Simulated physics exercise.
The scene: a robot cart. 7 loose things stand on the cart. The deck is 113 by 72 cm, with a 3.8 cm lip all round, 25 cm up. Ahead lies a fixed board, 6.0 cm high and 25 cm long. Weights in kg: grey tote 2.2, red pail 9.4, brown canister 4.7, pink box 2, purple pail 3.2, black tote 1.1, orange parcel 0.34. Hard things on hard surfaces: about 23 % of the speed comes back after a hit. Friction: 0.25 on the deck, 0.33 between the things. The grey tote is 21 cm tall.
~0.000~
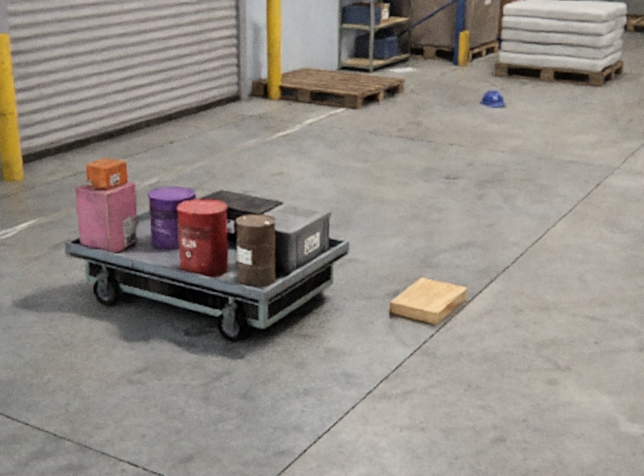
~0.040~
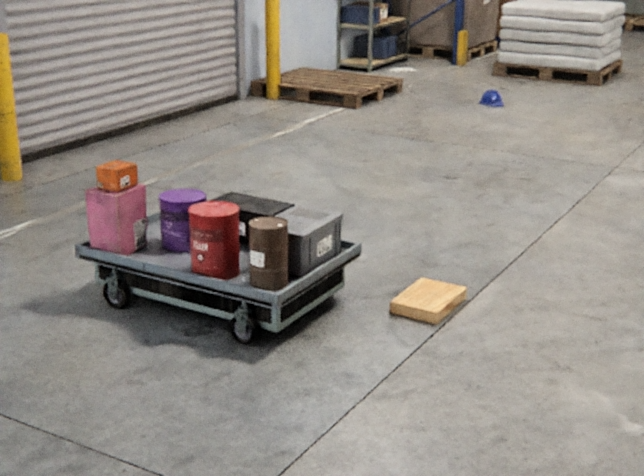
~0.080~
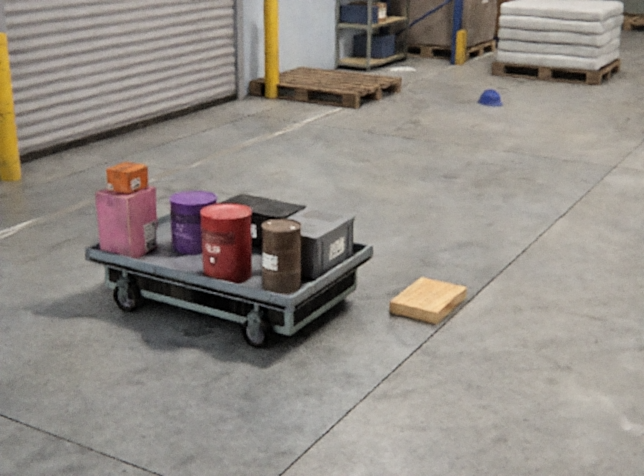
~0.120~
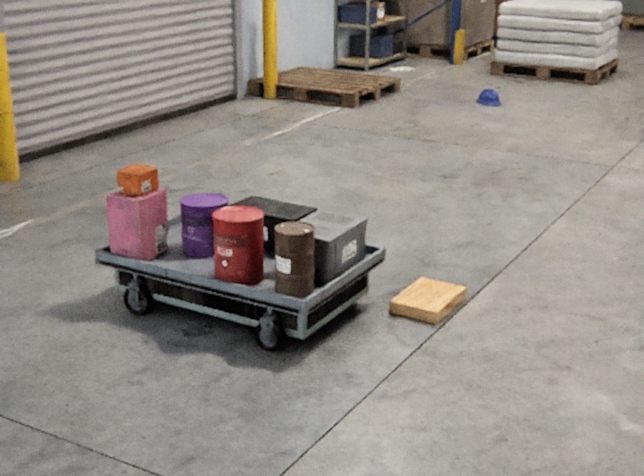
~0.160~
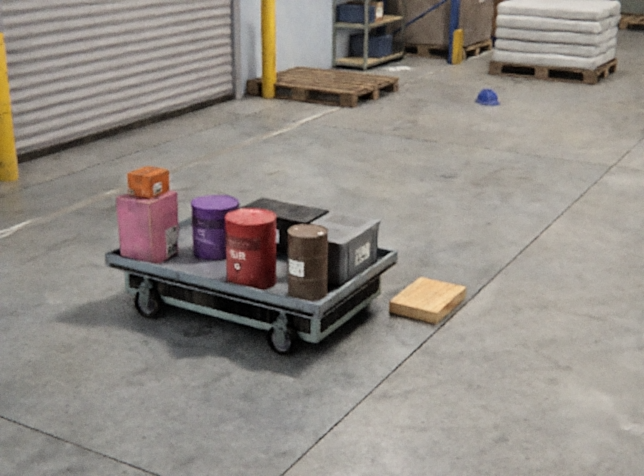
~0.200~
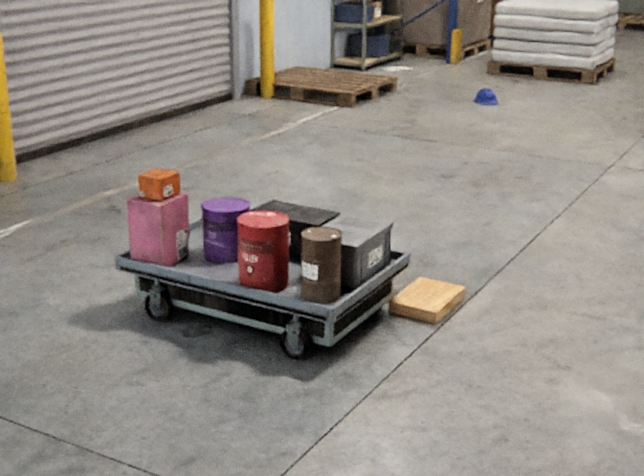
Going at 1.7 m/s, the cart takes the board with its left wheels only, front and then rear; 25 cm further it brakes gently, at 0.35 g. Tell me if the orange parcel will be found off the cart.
The orange parcel gets thrown off.
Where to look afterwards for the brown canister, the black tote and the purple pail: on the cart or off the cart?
The brown canister finishes off the cart; the black tote is still on the cart; the purple pail is still on the cart.
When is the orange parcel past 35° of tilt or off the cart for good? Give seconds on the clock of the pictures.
Near 1.1 s.
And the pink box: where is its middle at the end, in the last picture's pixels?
Around (603, 320).
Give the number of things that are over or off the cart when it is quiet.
That comes to 2.
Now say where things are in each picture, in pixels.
The first frame shows cart 0 cm along; orange parcel (107, 174); grey tote (288, 238).
The second frame shows cart 7 cm along; brown canister (269, 254); pink box (117, 218).
The third frame shows cart 14 cm along; purple pail (194, 222).
The fourth frame shows cart 20 cm along; grey tote (324, 246); red pail (239, 247).
The fifth frame shows cart 27 cm along; brown canister (308, 263); pink box (148, 226).
The sixth frame shows cart 34 cm along; orange parcel (160, 184); purple pail (227, 230).
After 0.80 s, cart 136 cm along; orange parcel leaning 10° near (360, 204); brown canister leaning 46°; purple pail leaning 8°.
After 1.20 s, cart 198 cm along; brown canister and orange parcel now off the cart; pink box leaning 15°; purple pail slid 8 cm.
At rest (2.1 s), off the cart, brown canister and orange parcel; not toppled but over 10 cm from the start, red pail, pink box, purple pail and black tote; grey tote in place, give or take 10 cm. Seen from the same camera at the end, orange parcel near (579, 471).
